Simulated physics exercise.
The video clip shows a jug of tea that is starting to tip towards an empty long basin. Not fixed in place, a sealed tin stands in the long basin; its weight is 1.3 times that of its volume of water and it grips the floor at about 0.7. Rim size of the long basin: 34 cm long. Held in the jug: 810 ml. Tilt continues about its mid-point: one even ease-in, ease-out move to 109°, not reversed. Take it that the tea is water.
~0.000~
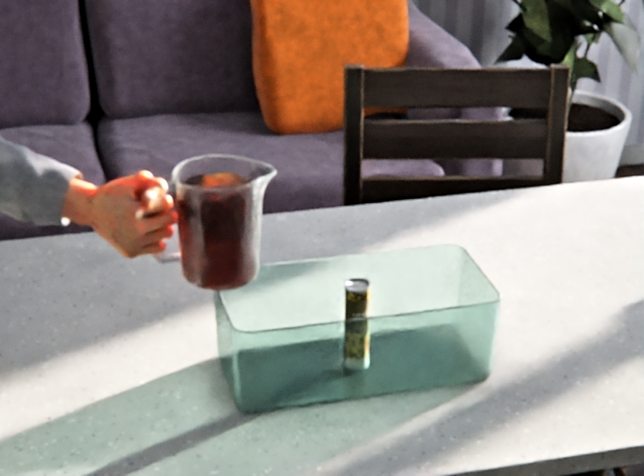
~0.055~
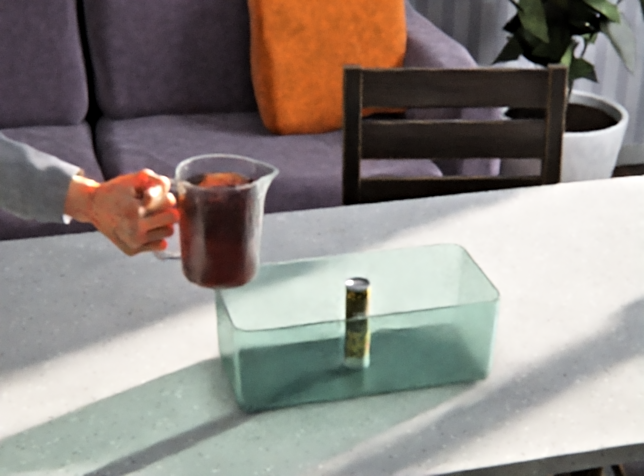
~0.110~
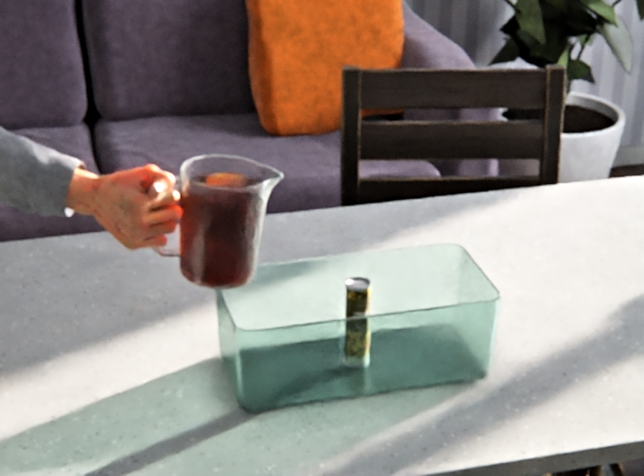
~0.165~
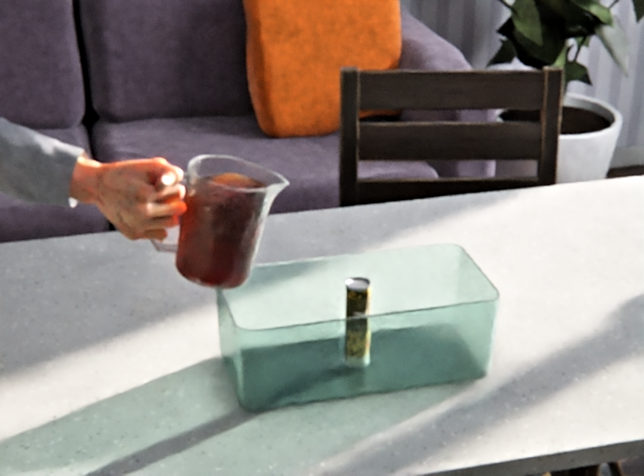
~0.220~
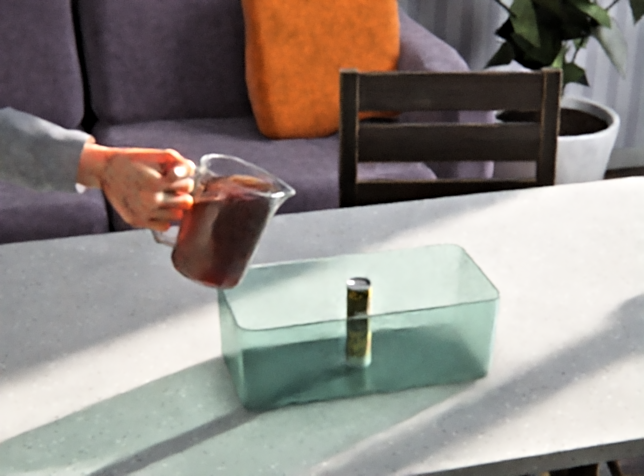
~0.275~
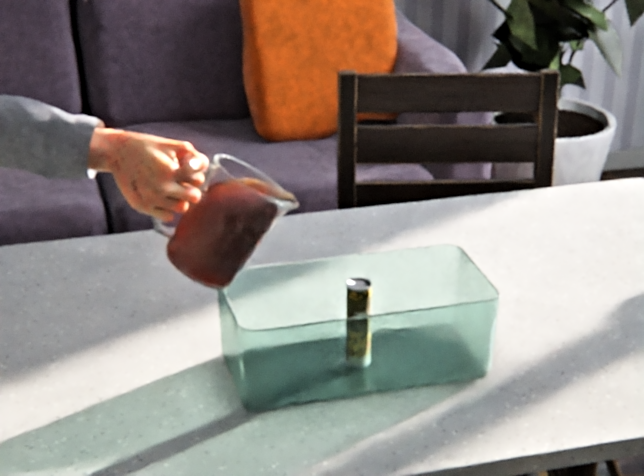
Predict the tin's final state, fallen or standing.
It never tumbles.
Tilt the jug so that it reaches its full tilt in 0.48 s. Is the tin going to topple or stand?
With that tilt, the tin stays on its base.
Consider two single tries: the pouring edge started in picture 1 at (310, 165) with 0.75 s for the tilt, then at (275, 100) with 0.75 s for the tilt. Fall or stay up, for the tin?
Try 1: Tipped over; try 2: Tipped over.
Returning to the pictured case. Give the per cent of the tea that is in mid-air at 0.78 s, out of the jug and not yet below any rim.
About 10 percent.
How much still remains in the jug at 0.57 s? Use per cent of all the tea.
About 60 percent.
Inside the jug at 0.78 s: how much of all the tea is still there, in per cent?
14 %.
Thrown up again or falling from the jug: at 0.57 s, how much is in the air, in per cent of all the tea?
Roughly 16 %.
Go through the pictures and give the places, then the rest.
Tilt 0°; pouring edge (276, 169); surface from (176, 191) to (260, 183); the long basin's rim runs from (223, 302) to (482, 272); the tin's top is at (358, 288), in the first picture.
Tilt 1°; pouring edge (278, 169); surface from (179, 189) to (261, 183), in the second picture.
Tilt 6°; pouring edge (282, 173); surface from (183, 188) to (265, 185), in the third picture.
Tilt 13°; pouring edge (288, 181); surface from (188, 189) to (270, 186), in the fourth picture.
Tilt 22°; pouring edge (294, 191); surface from (188, 206) to (281, 188), in the fifth picture.
Tilt 32°; pouring edge (298, 204); surface from (185, 216) to (295, 195), in the sixth picture.
Then, 0.57 s in, the tilt is 94° and 61 per cent is still to pour; the tin stands where it began.
Then, 0.78 s in, the tilt is 109° and 15 per cent is still to pour; the tin stands where it began.
Then, 1.01 s in, the tilt is 109° and 1 per cent is still to pour; the tin stands where it began.
Then, 1.25 s in, the tilt is 109° and 0 per cent is still to pour; the tin stands where it began.
Finally, the tin stands where it began.
